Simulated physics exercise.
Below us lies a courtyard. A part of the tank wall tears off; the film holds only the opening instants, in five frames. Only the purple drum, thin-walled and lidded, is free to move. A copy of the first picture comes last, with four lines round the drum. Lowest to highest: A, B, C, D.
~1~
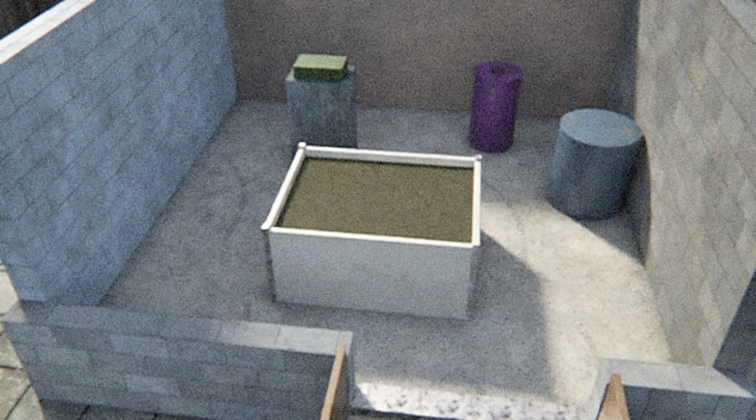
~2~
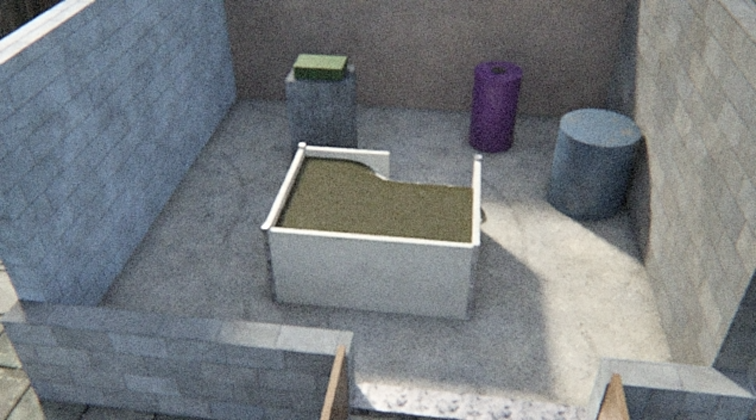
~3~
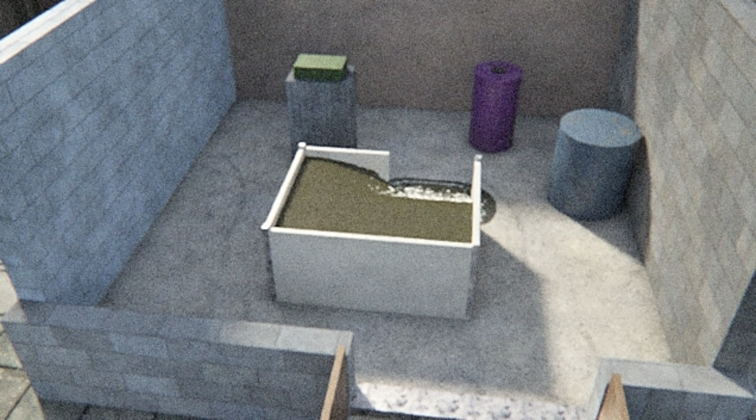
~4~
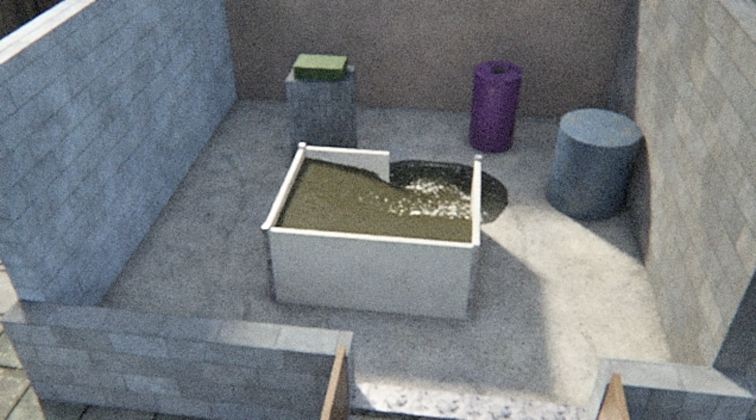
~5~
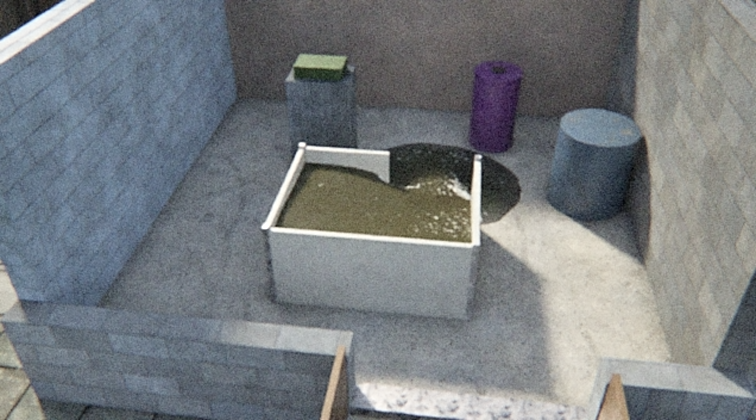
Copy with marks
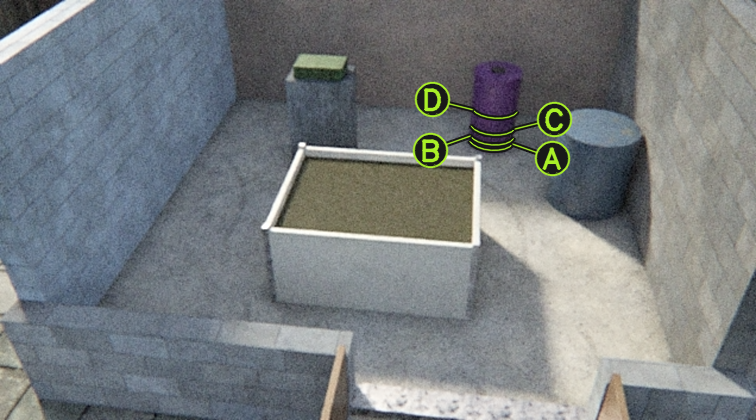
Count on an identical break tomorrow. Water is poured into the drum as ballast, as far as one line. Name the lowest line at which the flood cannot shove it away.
Line D.
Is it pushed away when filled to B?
Yes.
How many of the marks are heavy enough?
One of them.
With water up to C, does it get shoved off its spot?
Yes, that goes wrong.
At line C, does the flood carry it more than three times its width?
No, less.
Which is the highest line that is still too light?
Here it is line C.
On the marked copy, A at (491, 150); B at (491, 144); C at (493, 135); D at (494, 118); from the bottom up A, B, C, D.
For line A, it is pushed about 3 times its own width away.
For line B, it is pushed about twice its own width away.
For line C, it is pushed about its own width away.
For line D, it does not move.
